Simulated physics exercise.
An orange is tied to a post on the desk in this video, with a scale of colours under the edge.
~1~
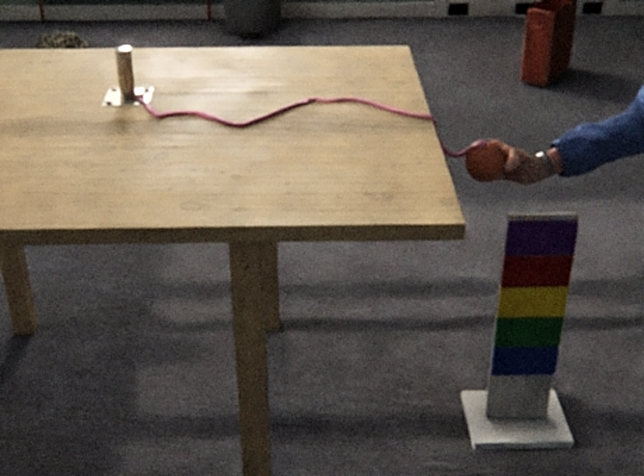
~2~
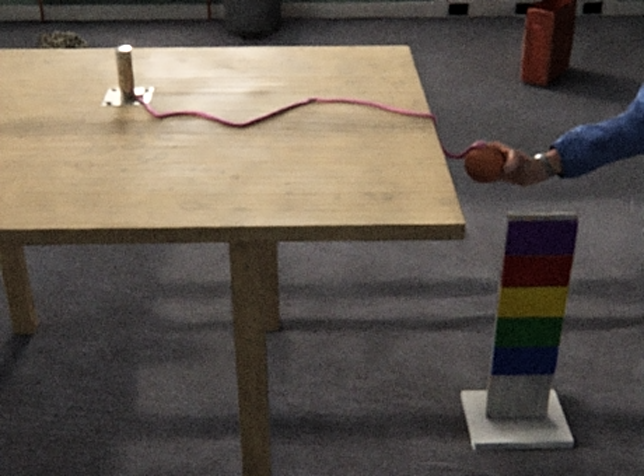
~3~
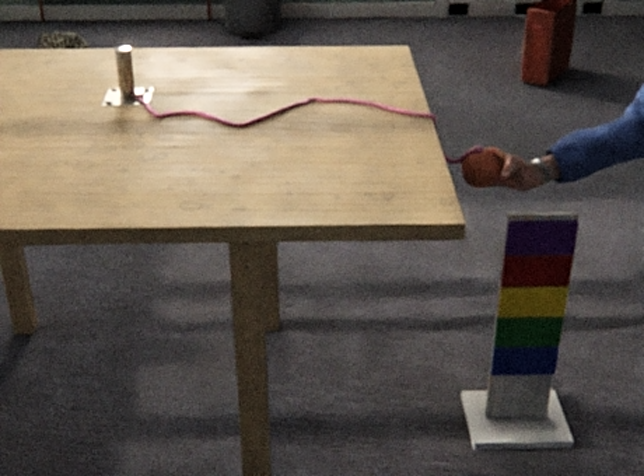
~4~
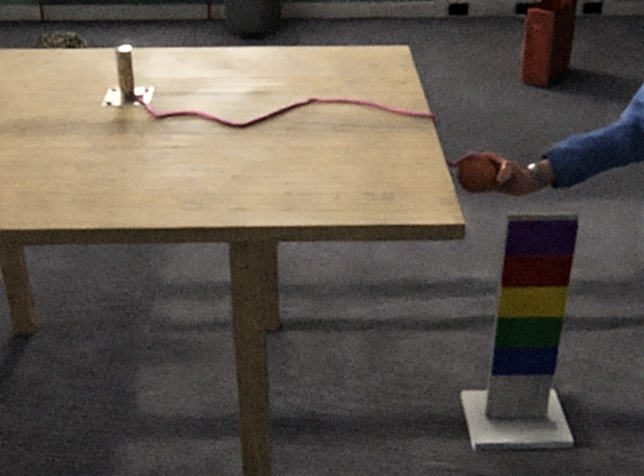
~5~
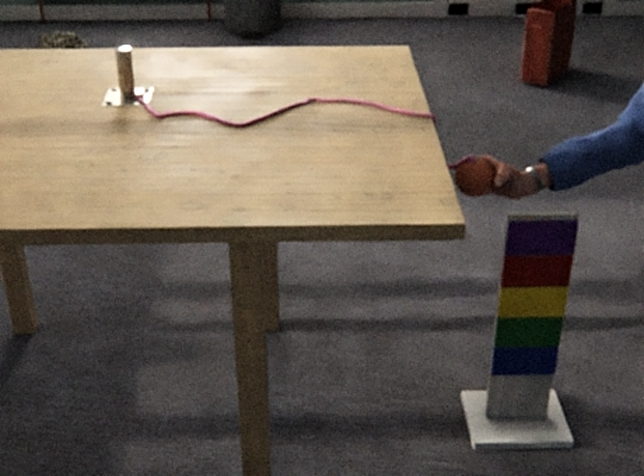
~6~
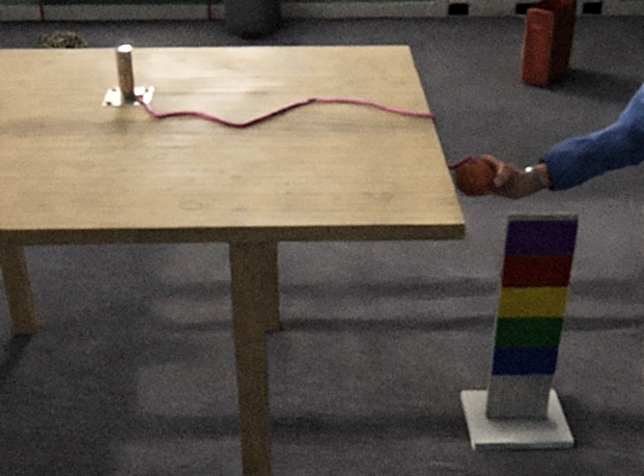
A hand holds an orange tied to a desk post and shifts it slightly left.
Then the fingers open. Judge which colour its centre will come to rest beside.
Its centre comes to rest beside yellow.
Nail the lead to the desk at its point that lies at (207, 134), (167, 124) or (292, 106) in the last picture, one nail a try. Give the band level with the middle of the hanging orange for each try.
Red, red, purple.
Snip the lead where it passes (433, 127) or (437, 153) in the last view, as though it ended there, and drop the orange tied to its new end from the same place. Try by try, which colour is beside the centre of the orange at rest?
Purple; red.
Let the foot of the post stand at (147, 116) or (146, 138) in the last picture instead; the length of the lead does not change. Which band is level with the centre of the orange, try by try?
Try one - green; try two - green.
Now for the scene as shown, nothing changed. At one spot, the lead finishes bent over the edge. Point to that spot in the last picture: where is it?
That would be the bit at (342, 101).
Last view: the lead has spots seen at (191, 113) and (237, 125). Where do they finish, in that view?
First point (242, 104), second point (299, 108).
A little later, orange near (436, 282); level with yellow.
Next, orange near (415, 292); level with yellow.
When it is over, orange near (423, 296); level with yellow. Its centre hangs level with the yellow band.
